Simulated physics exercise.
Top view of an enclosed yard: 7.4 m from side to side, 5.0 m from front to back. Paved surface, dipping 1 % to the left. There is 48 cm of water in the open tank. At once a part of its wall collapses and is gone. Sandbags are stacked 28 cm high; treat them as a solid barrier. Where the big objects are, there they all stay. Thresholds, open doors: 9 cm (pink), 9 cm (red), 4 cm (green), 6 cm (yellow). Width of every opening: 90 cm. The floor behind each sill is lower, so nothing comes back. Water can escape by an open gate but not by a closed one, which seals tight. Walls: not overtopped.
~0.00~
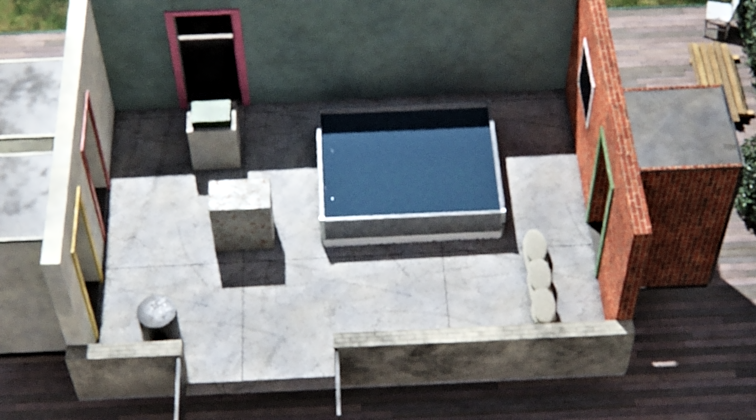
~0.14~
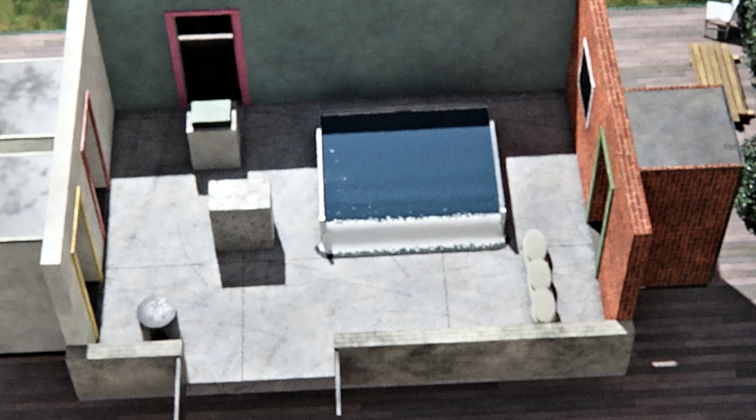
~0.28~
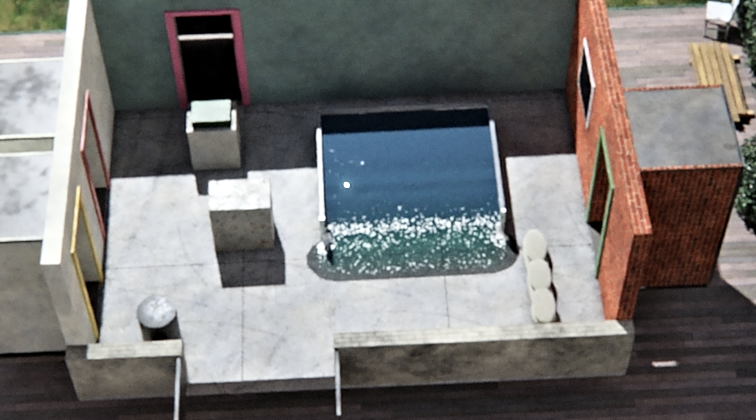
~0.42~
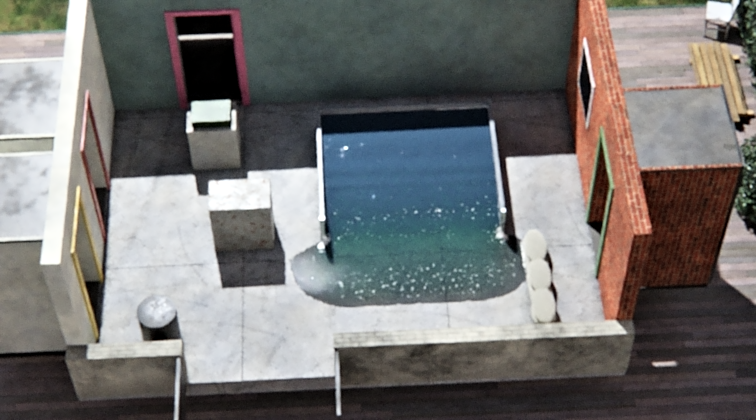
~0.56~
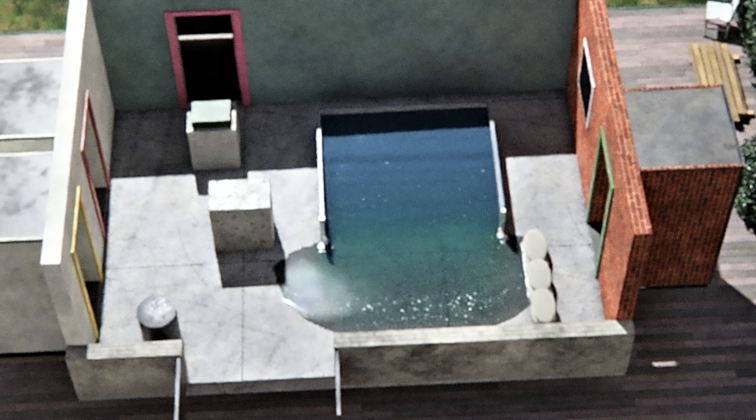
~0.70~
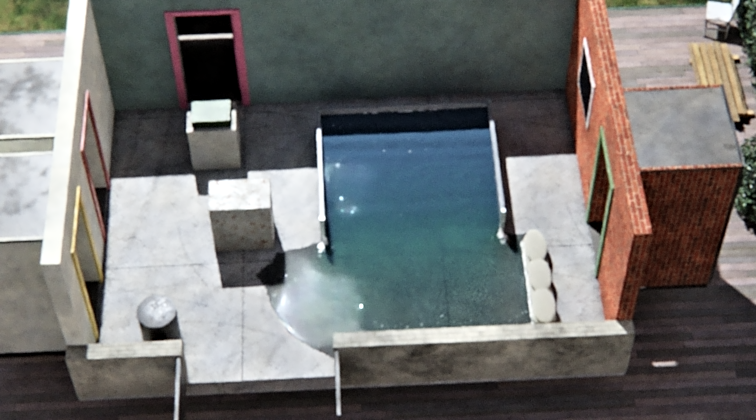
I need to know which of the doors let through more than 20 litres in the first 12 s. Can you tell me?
Sure: The pink door does not; the red door does not; the green door does not; the yellow door does.
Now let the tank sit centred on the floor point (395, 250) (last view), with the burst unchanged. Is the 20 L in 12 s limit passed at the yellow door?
Lab note: Yellow door limit not exceeded.
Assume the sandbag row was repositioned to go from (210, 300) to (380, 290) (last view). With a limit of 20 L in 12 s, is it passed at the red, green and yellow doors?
Result - red: No, not exceeded, green: Yes, exceeded, yellow: Yes, exceeded.
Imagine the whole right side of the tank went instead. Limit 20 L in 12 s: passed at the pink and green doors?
The pink door comes out less than that and the green door more than that.
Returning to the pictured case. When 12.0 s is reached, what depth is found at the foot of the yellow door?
Close to 6.0 cm of depth.
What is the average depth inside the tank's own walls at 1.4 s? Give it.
I'd put the mean depth near 29 centimetres.
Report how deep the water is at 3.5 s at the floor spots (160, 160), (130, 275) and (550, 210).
Close to 0, 0 and 4 centimetres.
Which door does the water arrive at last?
Pink.
After 1.4 s water covers 30 % of the floor and is deepest (36 cm) near (408, 347); pink door not reached, red door not reached, green door not reached, yellow door not reached.
After 2.2 s water covers 35 % of the floor and is deepest (35 cm) near (421, 346); pink door not reached, red door not reached, green door not reached, yellow door not reached.
After 3.5 s water covers 50 % of the floor and is deepest (24 cm) near (597, 347); pink door not reached, red door not reached, green door 5 cm at the sill, 0 L in, yellow door not reached.
After 7.0 s water covers 80 % of the floor and is deepest (14 cm) near (100, 301); pink door 4 cm at the sill, 0 L in, red door 7 cm at the sill, 2 L in, green door 2 cm at the sill, 1 L in, yellow door 14 cm at the sill, 66 L in.
After 12.0 s water covers 95 % of the floor and is deepest (14 cm) near (113, 144); pink door 9 cm at the sill, 1 L in, red door 5 cm at the sill, 2 L in, green door 4 cm at the sill, 1 L in, yellow door 6 cm at the sill, 121 L in.
